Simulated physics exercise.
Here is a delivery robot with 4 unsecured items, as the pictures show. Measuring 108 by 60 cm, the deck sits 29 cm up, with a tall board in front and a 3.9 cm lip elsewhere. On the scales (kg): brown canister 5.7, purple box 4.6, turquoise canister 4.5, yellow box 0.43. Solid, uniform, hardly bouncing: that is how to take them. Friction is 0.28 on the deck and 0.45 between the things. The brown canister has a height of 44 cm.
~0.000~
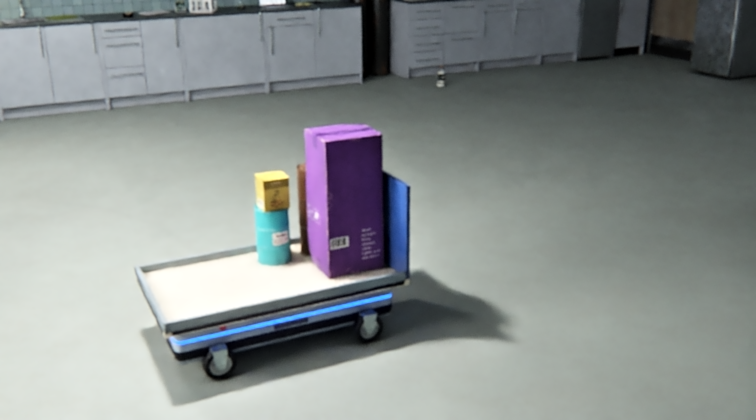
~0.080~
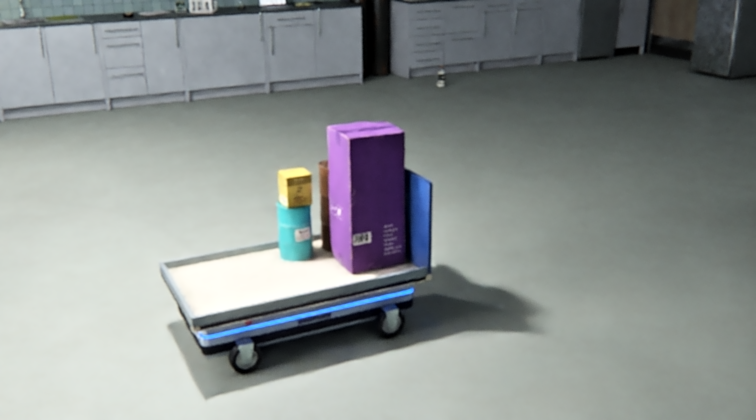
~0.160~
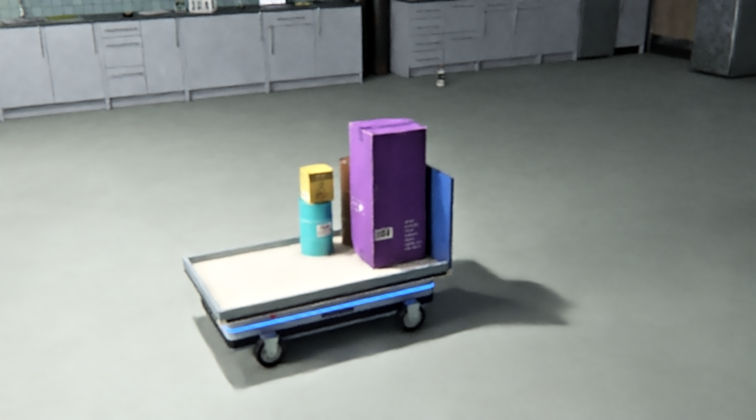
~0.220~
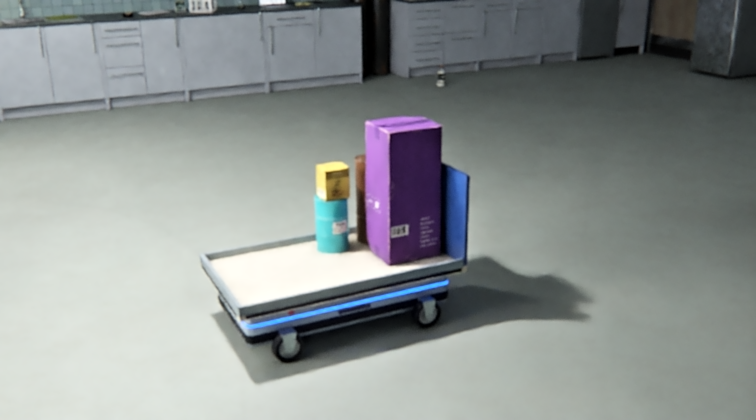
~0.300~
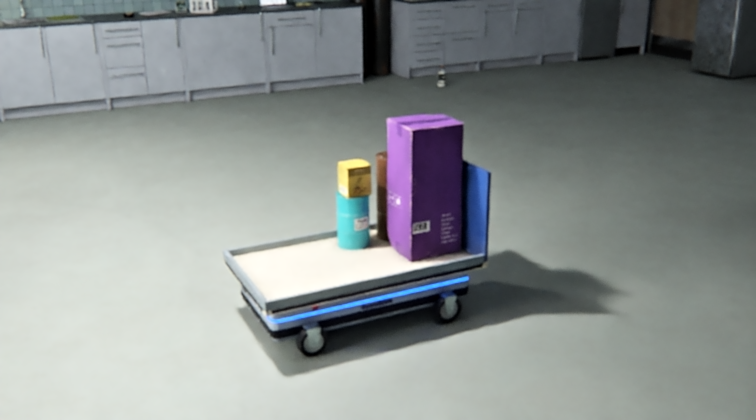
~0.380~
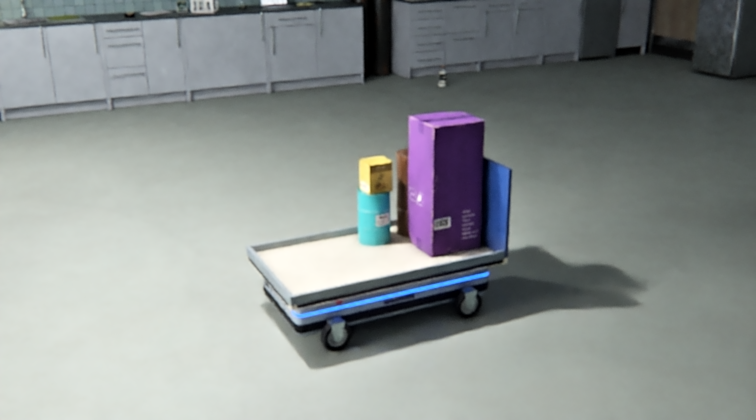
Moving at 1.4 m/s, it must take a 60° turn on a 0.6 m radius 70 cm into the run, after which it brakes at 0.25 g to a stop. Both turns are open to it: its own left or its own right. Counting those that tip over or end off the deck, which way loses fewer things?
Go left.
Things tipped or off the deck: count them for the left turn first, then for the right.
Steering left costs 2, steering right costs 3.
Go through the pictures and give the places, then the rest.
The first picture shows cart 0 cm along; purple box (345, 199).
The second picture shows cart 11 cm along; turquoise canister (295, 229); yellow box (295, 188).
The third picture shows cart 22 cm along; turquoise canister (316, 225); yellow box (317, 184).
The fourth picture shows cart 31 cm along; turquoise canister (332, 222); yellow box (333, 182).
The fifth picture shows cart 42 cm along; turquoise canister (353, 219); yellow box (355, 179).
The sixth picture shows cart 53 cm along; purple box (445, 183).
Turning left. At 0.88 s, cart 123 cm along, turned 37°; purple box 25° off upright near (524, 145); brown canister 26° off upright near (477, 159); yellow box moved 22 cm.
After 1.28 s, cart 178 cm along, turned 60°; purple box now off the deck; brown canister 52° off upright near (414, 134); yellow box moved 37 cm.
In the end (3.0 s), off the deck, purple box; toppled on the cart, brown canister; not toppled but over 10 cm from the start, turquoise canister and yellow box. In the last view, brown canister near (425, 140), purple box near (569, 154).
Turning right instead, brown canister, purple box and yellow box tipped over or off the deck, 3 of 4 in all.
